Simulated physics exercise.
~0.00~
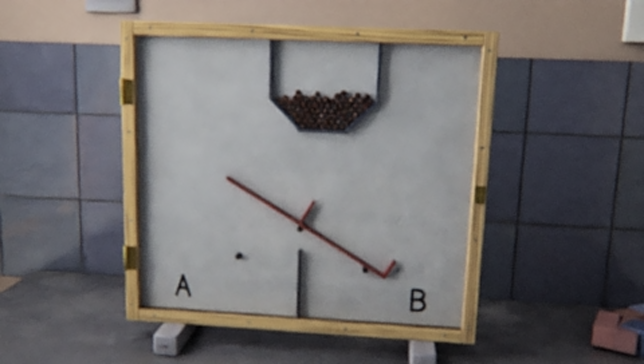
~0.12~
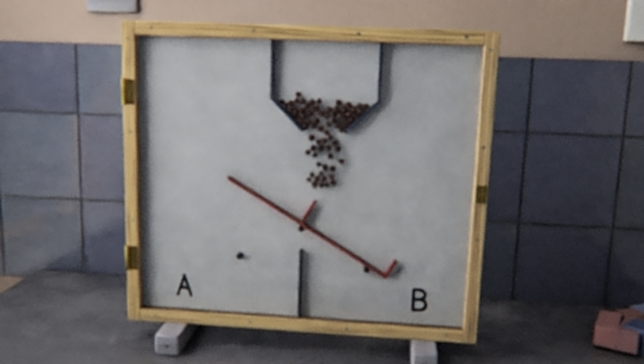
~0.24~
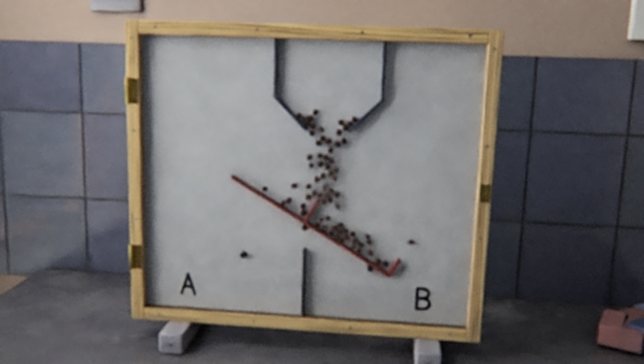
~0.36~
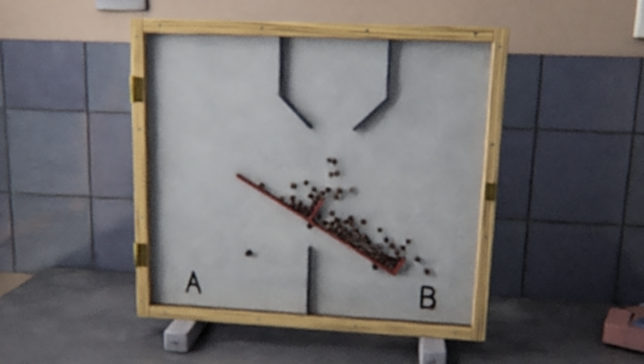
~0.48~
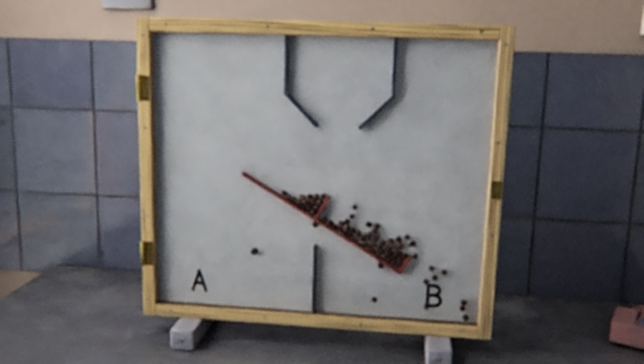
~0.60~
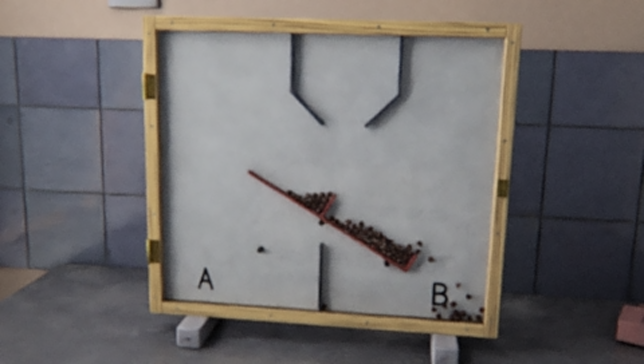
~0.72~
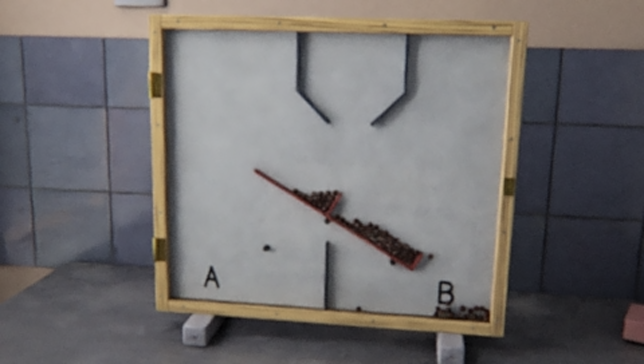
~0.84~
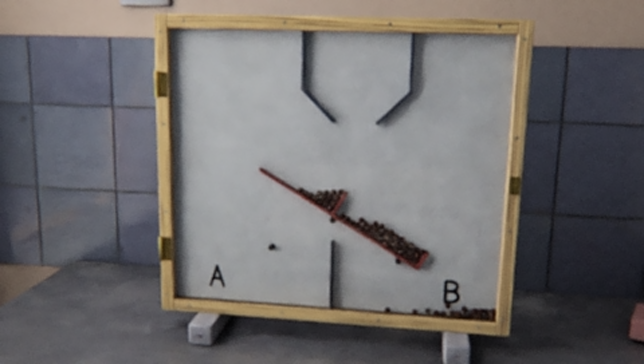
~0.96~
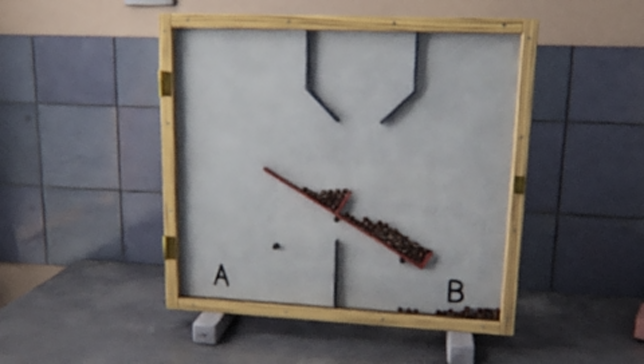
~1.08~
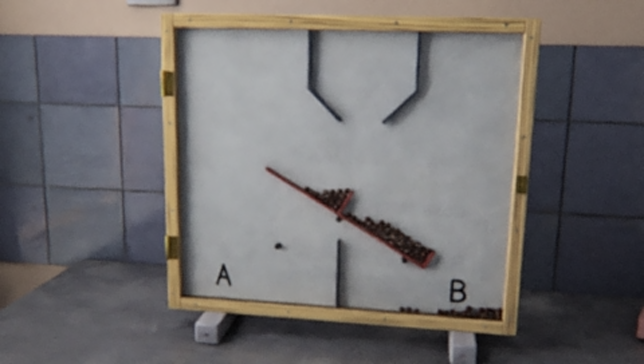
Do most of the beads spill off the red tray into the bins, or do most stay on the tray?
Most of the beads stay on the tray. Some end up in bin B, and bin A stays empty.
